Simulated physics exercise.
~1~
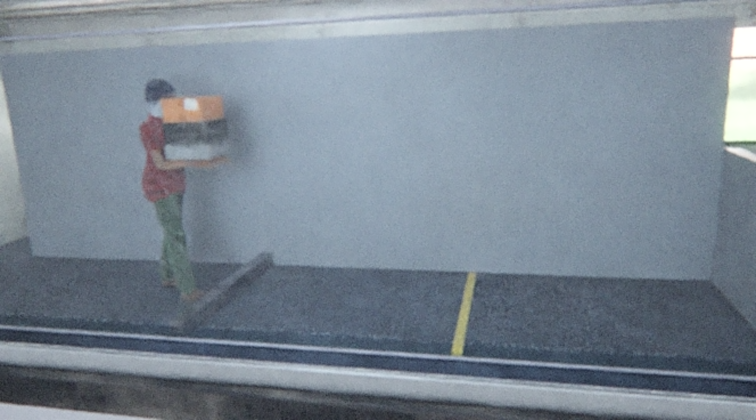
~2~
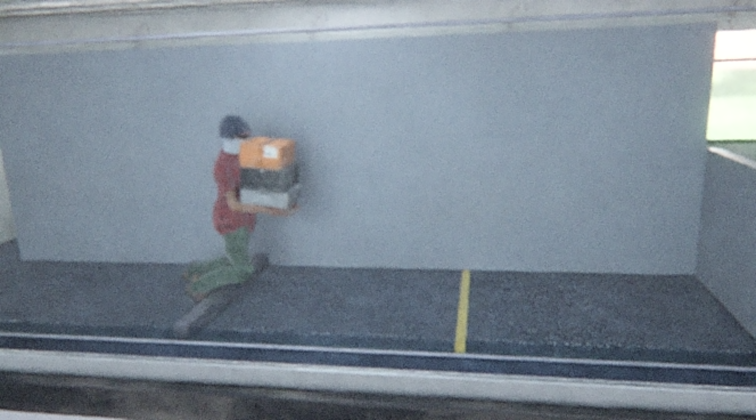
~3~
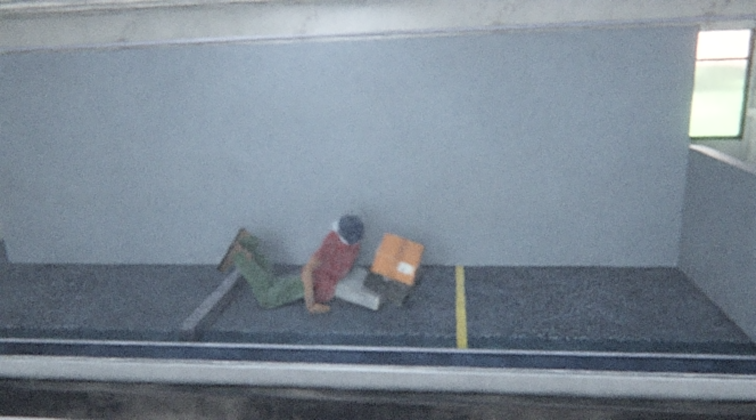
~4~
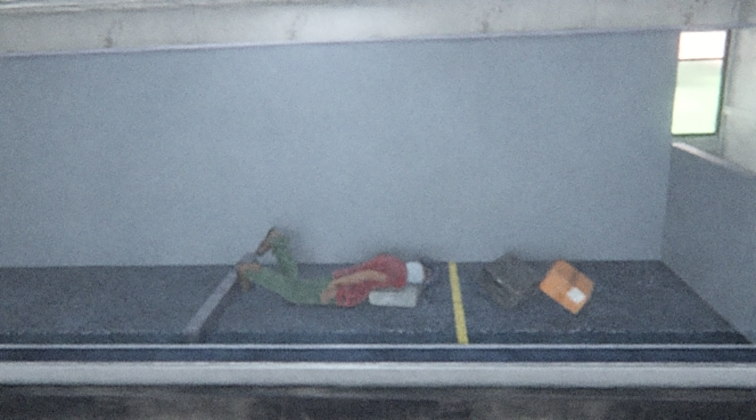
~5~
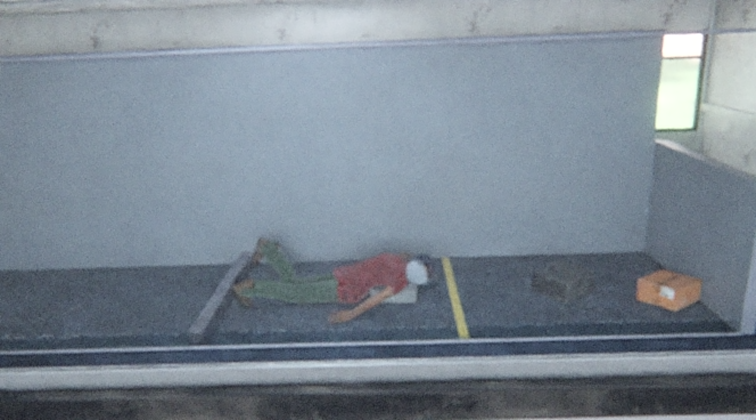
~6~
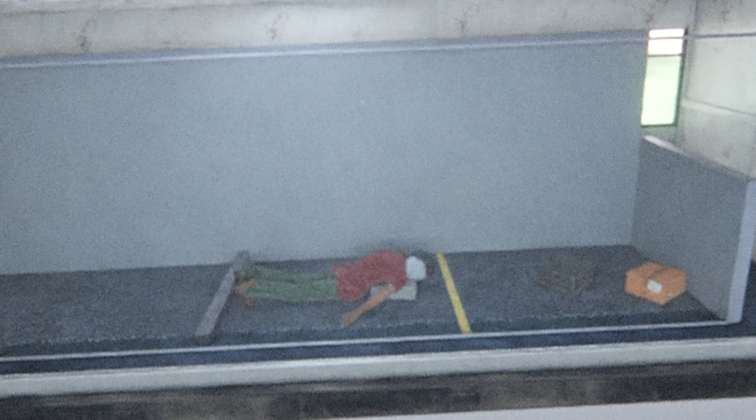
Person carrying stacked boxes trips over a low bar and falls flat, the orange and black ones sliding past a yellow line.
